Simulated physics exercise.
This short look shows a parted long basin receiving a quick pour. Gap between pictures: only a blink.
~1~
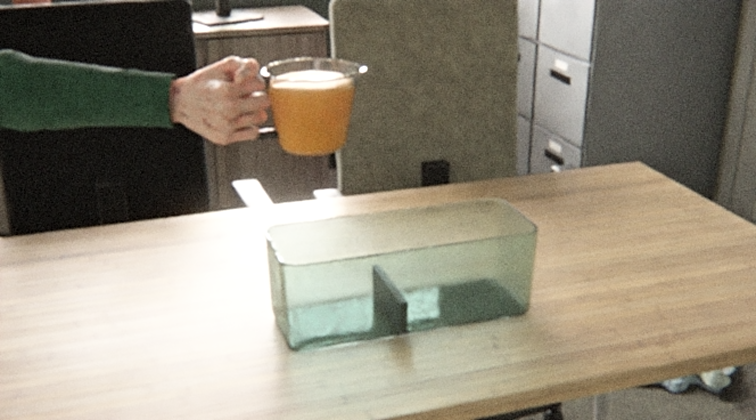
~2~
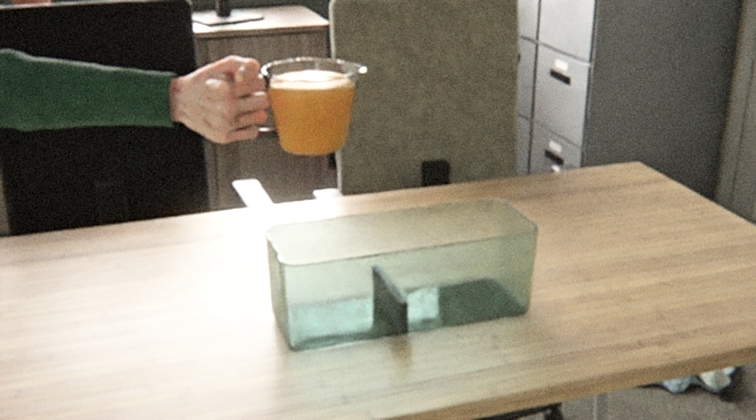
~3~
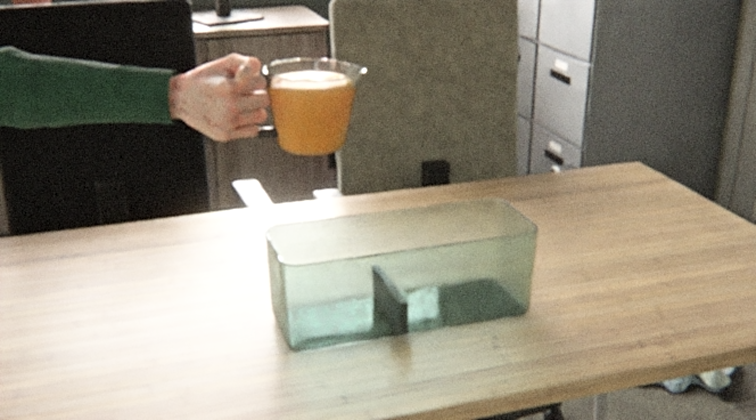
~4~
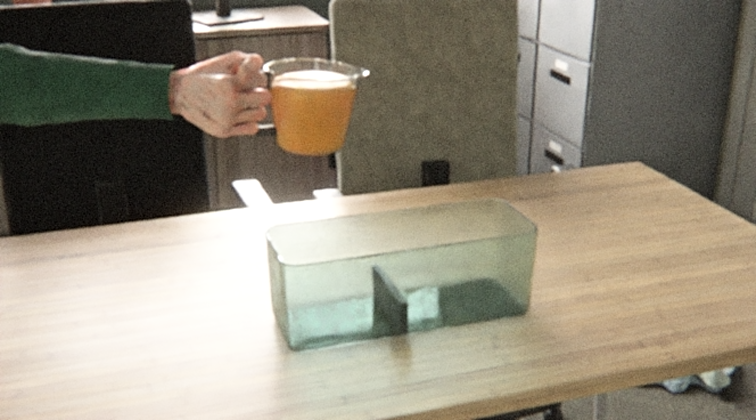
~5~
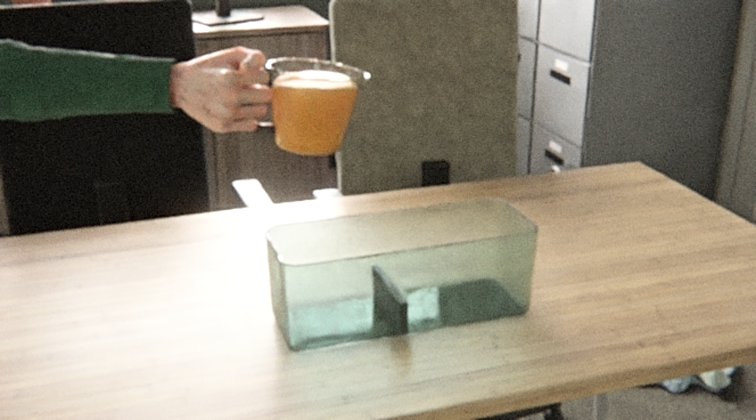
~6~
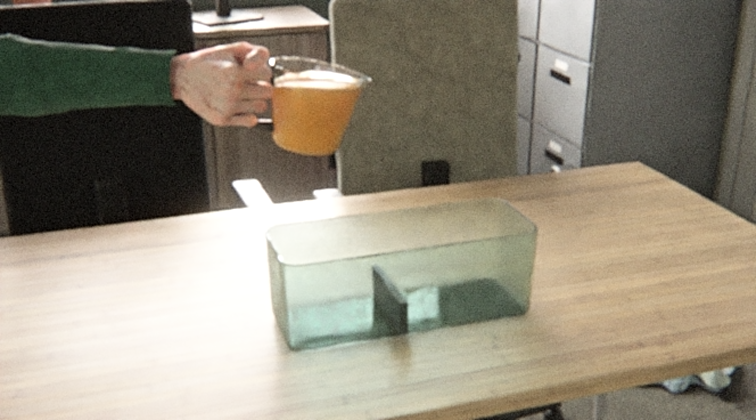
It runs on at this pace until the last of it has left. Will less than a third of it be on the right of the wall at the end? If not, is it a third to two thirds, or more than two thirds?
Most likely the amount right of the wall will exceed two thirds.
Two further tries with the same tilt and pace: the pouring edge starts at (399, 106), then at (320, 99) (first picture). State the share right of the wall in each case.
Near 95 in a hundred first, near 15 in a hundred second.
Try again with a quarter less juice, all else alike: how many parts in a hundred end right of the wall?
95 per cent.
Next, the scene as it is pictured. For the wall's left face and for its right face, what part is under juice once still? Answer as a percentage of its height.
0 per cent for the left part, 50 for the right.
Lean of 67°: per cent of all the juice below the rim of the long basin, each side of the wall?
Roughly 0 % on the left side and 5 % on the right side.
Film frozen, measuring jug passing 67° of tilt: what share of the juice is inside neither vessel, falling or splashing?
Close to 25 per cent.
A moment on, the measuring jug is tipped part way and 68 per cent is still to pour, 0 is left of the wall and 5 right of it.
Next, the measuring jug is tipped on its side and 15 per cent is still to pour, 1 is left of the wall and 59 right of it.
Then the measuring jug is tipped on its side and 1 per cent is still to pour, 3 is left of the wall and 92 right of it.
Later the measuring jug is tipped on its side and 0 per cent is still to pour, 5 is left of the wall and 94 right of it.
In the end 5 per cent lies left of the wall, 94 right of it and 2 outside.
